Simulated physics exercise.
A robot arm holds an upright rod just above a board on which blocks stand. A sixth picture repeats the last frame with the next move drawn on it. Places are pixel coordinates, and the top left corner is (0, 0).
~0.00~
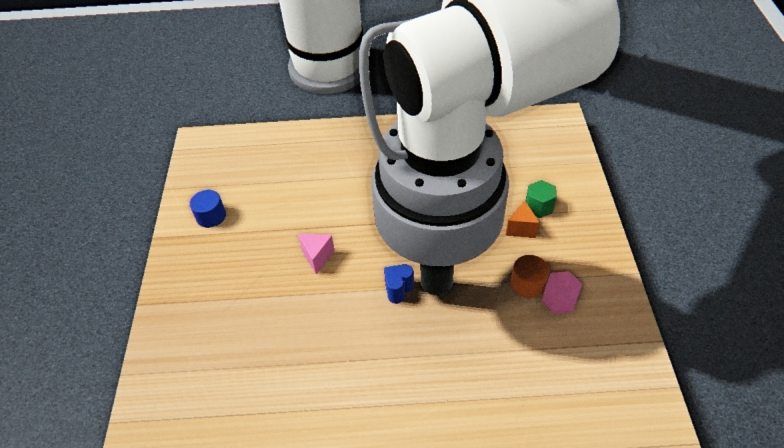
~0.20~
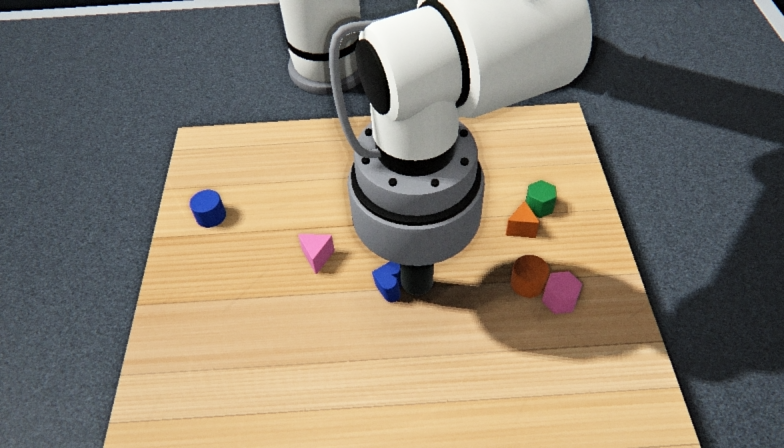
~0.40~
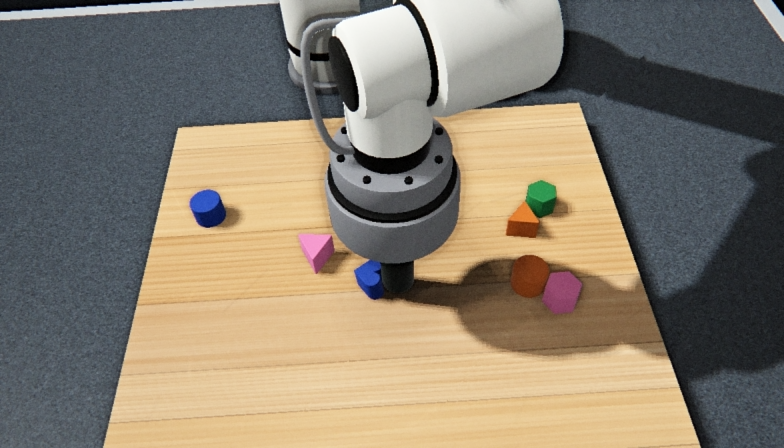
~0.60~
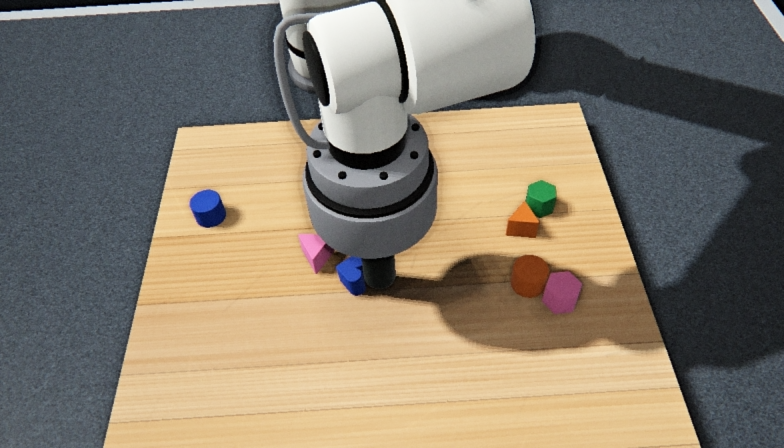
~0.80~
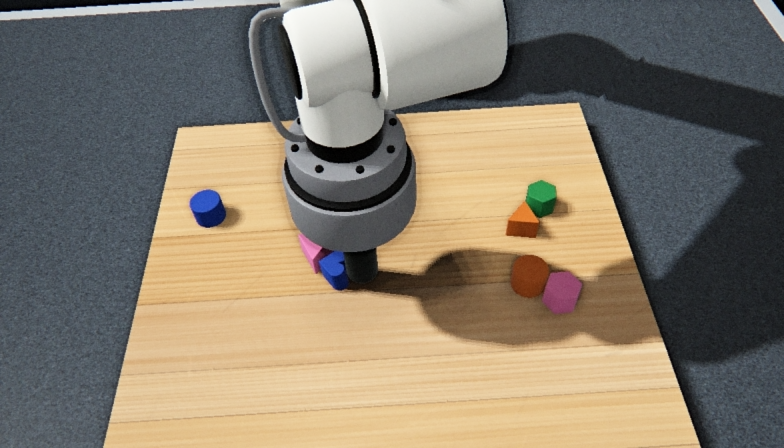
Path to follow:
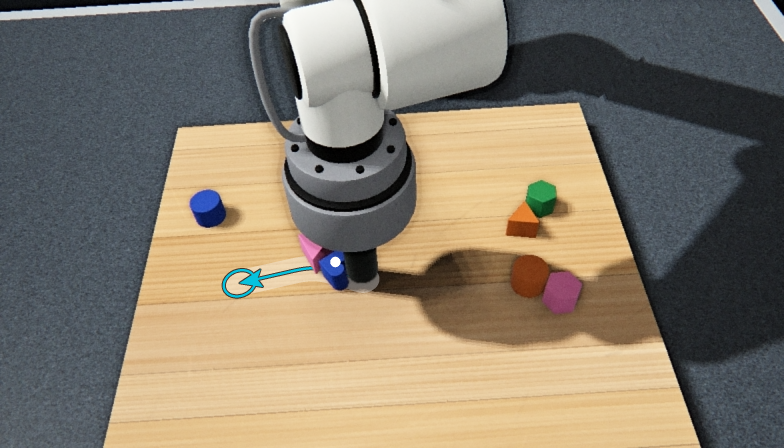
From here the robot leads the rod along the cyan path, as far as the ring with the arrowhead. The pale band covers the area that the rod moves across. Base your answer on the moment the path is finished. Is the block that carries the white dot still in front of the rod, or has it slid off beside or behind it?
The rod still pushes it.
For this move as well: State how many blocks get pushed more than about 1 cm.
Count: Two.
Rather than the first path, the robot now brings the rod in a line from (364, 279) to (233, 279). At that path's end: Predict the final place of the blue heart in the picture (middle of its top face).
The middle of the upper face of the blue heart will lie at about (202, 262) in the picture.
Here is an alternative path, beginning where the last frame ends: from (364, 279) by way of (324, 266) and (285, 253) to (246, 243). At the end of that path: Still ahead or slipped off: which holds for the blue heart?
I think the rod loses the blue heart somewhere along the way.
The drawn path runs from (364, 279) via (324, 269) and (282, 273), ending at (239, 283); the dot is on the blue heart.
The first path, step by step. One third of the way, rod at (321, 261); pink triangle at (291, 234), turned 50° clockwise; blue heart at (294, 254).
Two thirds of the way, rod at (278, 266); pink triangle at (289, 232), turned 55° clockwise; blue heart at (250, 259).
At the end, rod at (236, 275); pink triangle at (289, 232), turned 55° clockwise; blue heart at (207, 268).
